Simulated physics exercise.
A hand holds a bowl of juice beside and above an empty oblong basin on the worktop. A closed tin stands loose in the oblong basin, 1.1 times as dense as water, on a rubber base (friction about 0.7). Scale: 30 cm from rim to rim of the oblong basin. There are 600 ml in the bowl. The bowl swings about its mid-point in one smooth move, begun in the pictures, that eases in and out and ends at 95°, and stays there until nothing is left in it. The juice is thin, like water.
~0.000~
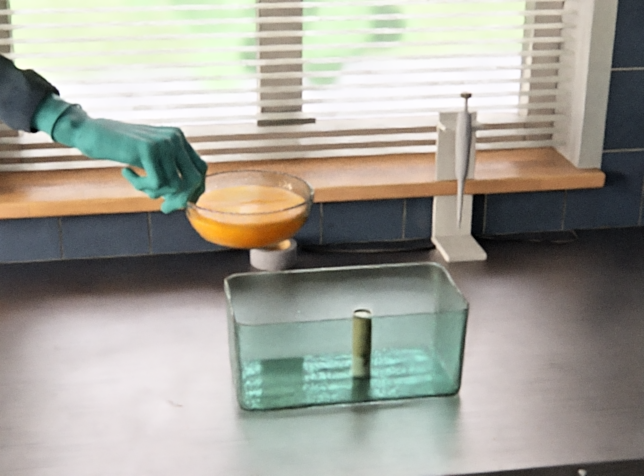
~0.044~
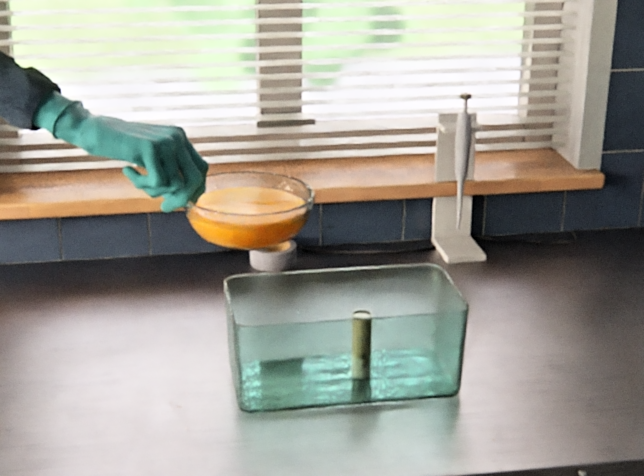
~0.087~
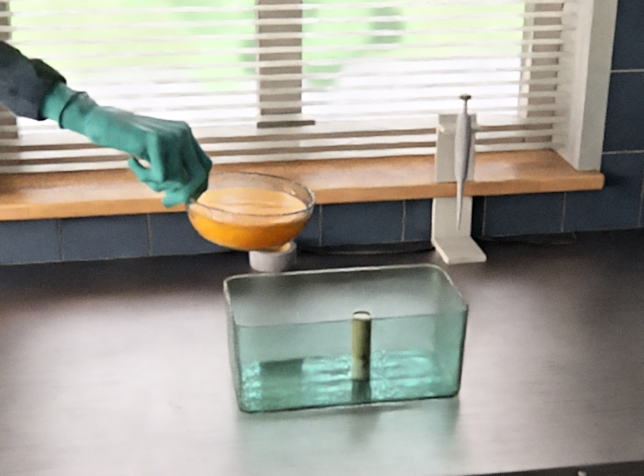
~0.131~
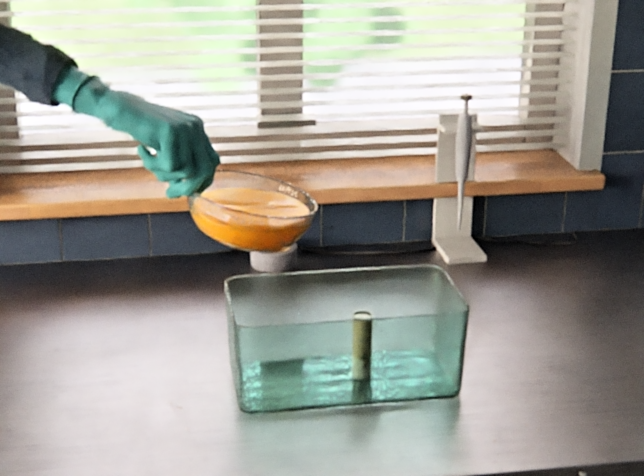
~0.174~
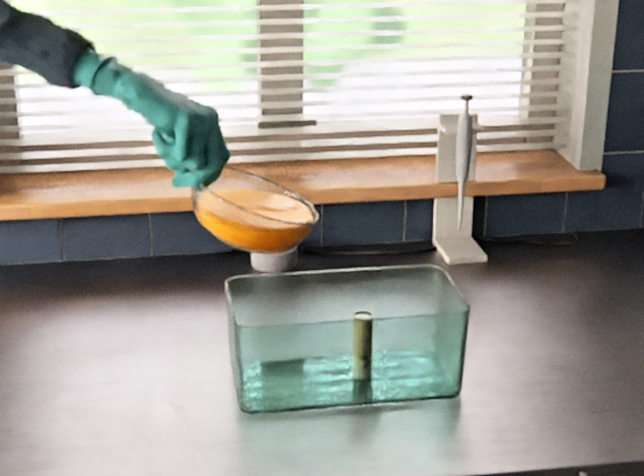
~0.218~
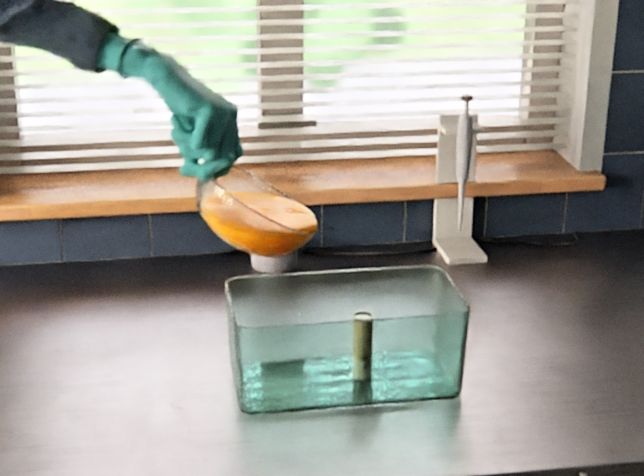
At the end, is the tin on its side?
The tin goes over.
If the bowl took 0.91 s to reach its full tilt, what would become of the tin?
The tin stays up.
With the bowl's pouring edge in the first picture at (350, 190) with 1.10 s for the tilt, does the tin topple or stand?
Then it stays up.
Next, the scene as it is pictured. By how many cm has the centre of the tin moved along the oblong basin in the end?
Some 7.5 cm.
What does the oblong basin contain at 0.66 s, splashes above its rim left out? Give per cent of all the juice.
Some 98 per cent.
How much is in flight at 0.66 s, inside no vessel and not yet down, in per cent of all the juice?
About 2 per cent.
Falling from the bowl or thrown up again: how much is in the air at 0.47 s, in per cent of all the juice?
Near 36 in a hundred.
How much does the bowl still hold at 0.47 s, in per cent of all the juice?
Some 10 per cent.
By 0.47 s the tilt is 89° and 10 per cent is still to pour; the tin stands where it began.
By 0.66 s the tilt is 95° and 1 per cent is still to pour; the tin leans 8°.
By 0.85 s the tilt is 95° and 0 per cent is still to pour; the tin leans 20°.
By 1.06 s the tilt is 95° and 0 per cent is still to pour; the tin lies on its side.
At rest the tin lies on its side.
